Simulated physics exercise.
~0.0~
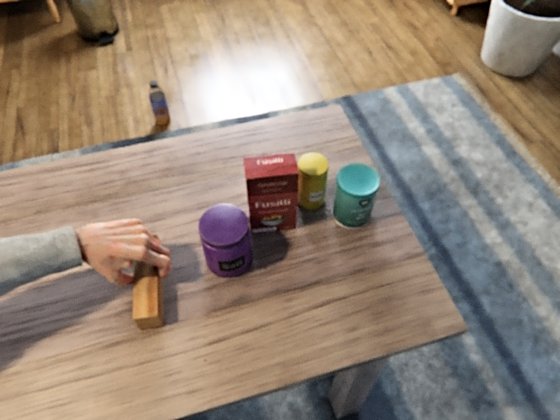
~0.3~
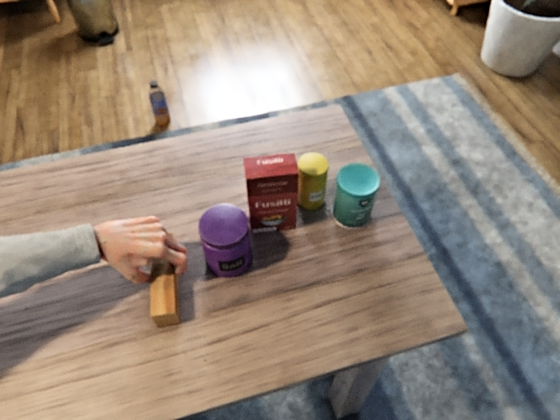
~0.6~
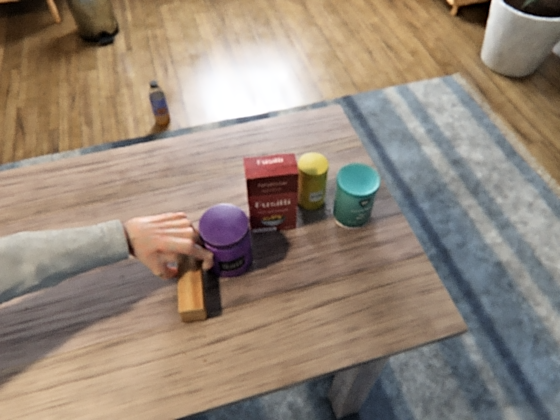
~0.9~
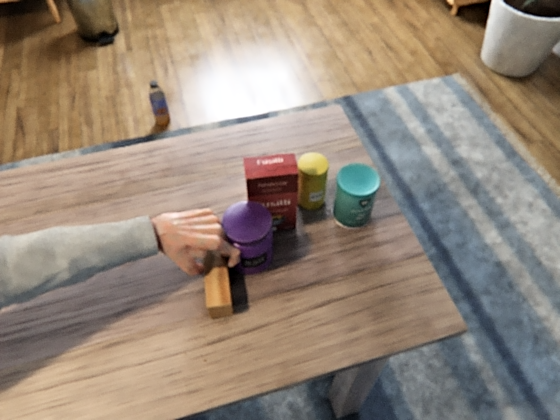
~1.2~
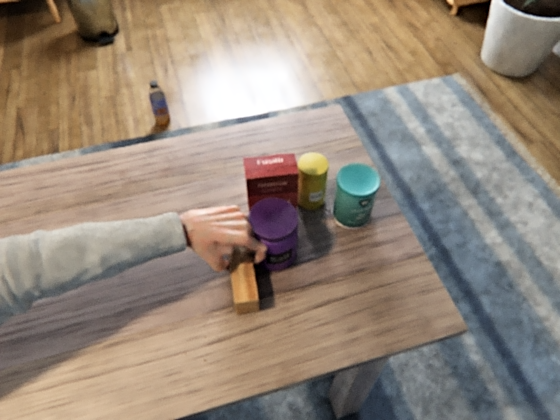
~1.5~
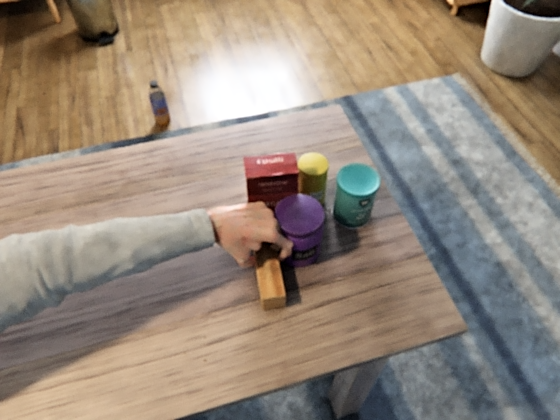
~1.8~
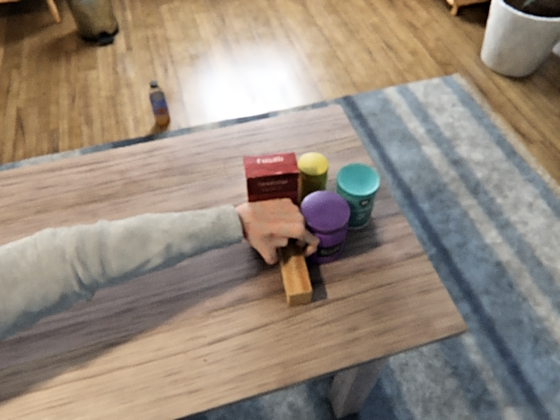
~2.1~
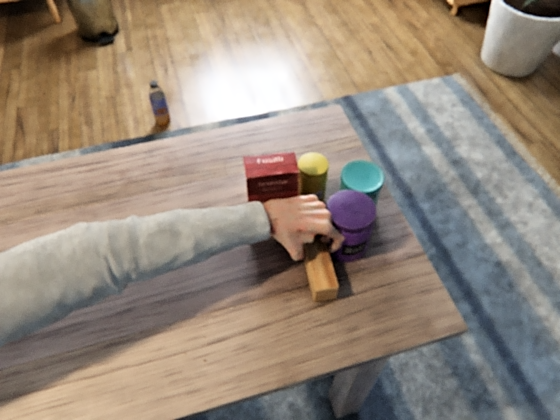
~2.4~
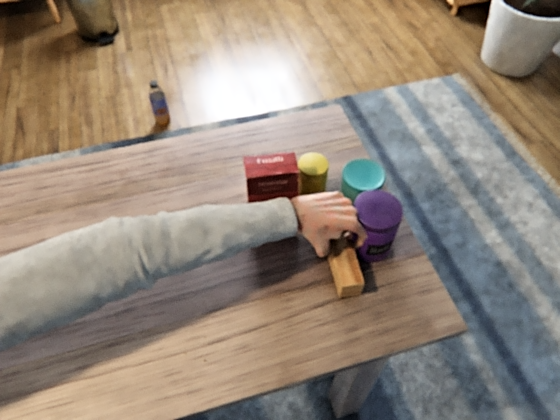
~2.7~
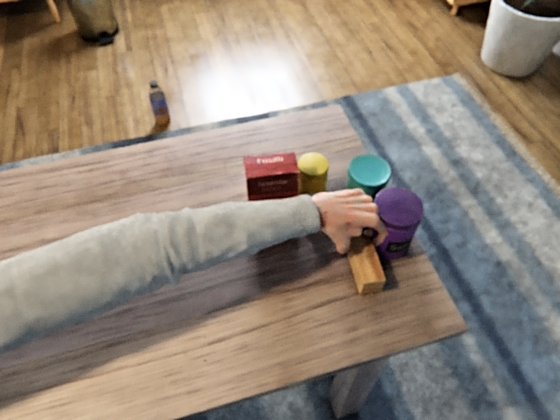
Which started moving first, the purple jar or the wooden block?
The wooden block started moving first, and the purple jar only began to slide after the block had already travelled some way toward it.
